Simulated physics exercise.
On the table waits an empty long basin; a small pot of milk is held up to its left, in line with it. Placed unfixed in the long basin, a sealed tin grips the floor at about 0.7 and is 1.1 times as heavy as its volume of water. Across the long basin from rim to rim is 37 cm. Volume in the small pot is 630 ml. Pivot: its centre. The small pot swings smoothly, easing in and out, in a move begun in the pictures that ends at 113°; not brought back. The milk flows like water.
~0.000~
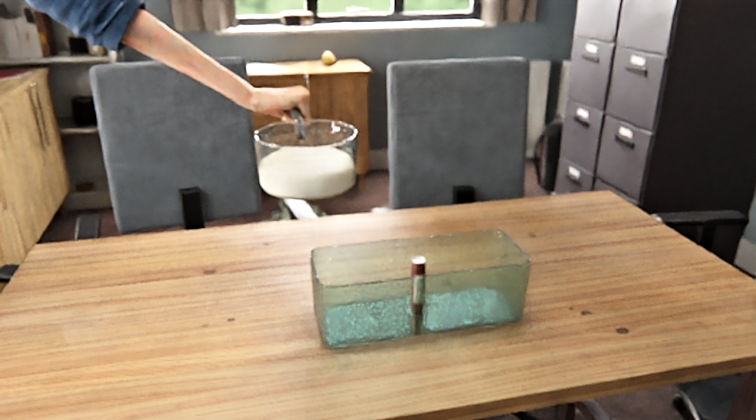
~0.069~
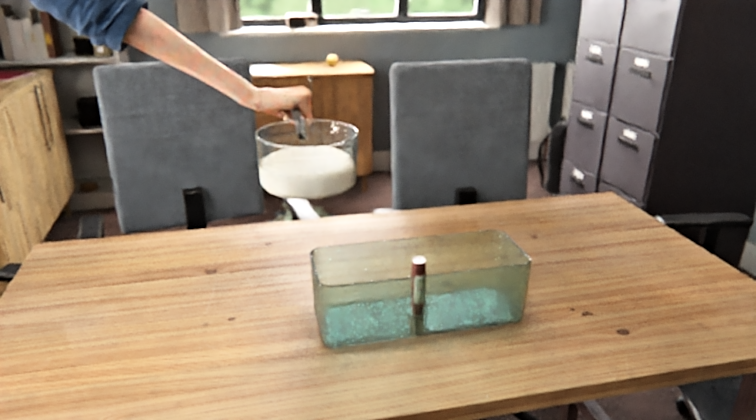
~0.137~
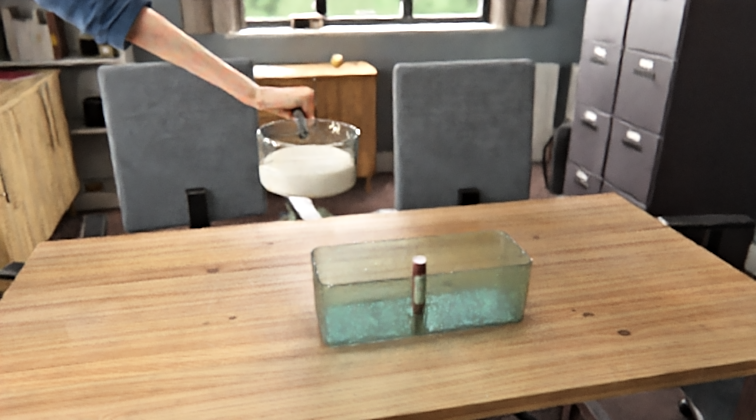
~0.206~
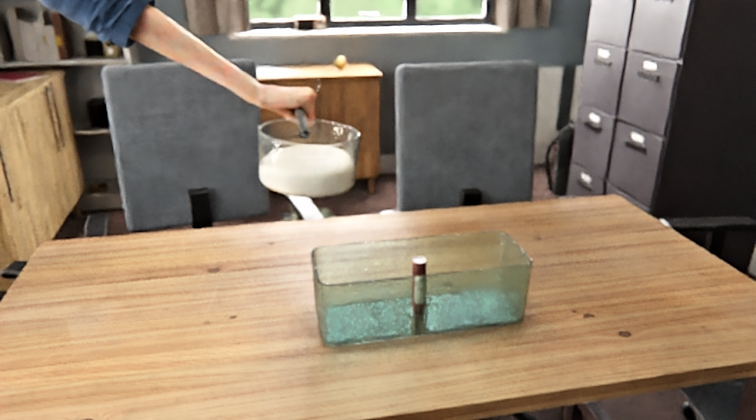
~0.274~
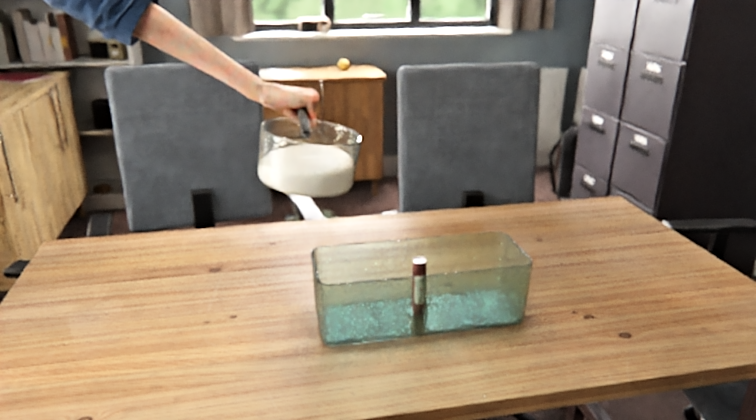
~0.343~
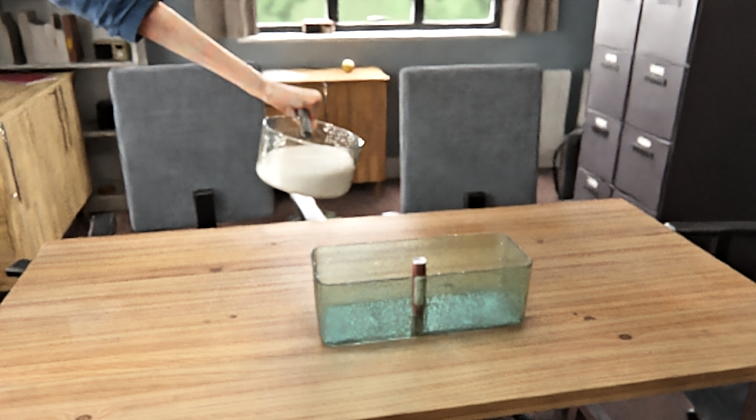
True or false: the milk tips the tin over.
False.
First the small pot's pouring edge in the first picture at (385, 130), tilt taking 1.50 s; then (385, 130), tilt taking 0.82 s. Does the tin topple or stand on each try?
Try 1: Tipped over; try 2: Tipped over.
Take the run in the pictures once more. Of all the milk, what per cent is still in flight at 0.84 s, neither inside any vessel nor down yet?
26 %.
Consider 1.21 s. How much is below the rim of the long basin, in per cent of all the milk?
Reading: Approx. 68 %.
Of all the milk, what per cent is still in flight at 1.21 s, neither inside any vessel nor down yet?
Some 18 % is up in the air.
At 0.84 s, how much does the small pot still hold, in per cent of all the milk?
Some 70 % of it is still there.
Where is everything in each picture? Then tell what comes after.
It leans 0°; its right rim is at (355, 131); the milk meets the walls at (260, 163) and (353, 156); the long basin's rim runs from (314, 269) to (516, 246); the tin's top is at (418, 262), in the first picture.
It leans 1°; its right rim is at (356, 131); the milk meets the walls at (261, 163) and (353, 156), in the second picture.
It leans 2°; its right rim is at (357, 132); the milk meets the walls at (261, 161) and (354, 156), in the third picture.
It leans 5°; its right rim is at (358, 134); the milk meets the walls at (261, 160) and (354, 156), in the fourth picture.
It leans 9°; its right rim is at (360, 138); the milk meets the walls at (261, 160) and (354, 156), in the fifth picture.
It leans 14°; its right rim is at (361, 142); the milk meets the walls at (259, 160) and (354, 156), in the sixth picture.
After 0.84 s the tilt is 67° and 71 per cent is still to pour; the tin stands where it began.
After 1.21 s the tilt is 103° and 13 per cent is still to pour; the tin stands where it began.
After 1.59 s the tilt is 113° and 0 per cent is still to pour; the tin stands where it began.
After 2.00 s the tilt is 113° and 0 per cent is still to pour; the tin stands where it began.
In the end the tin stands where it began.
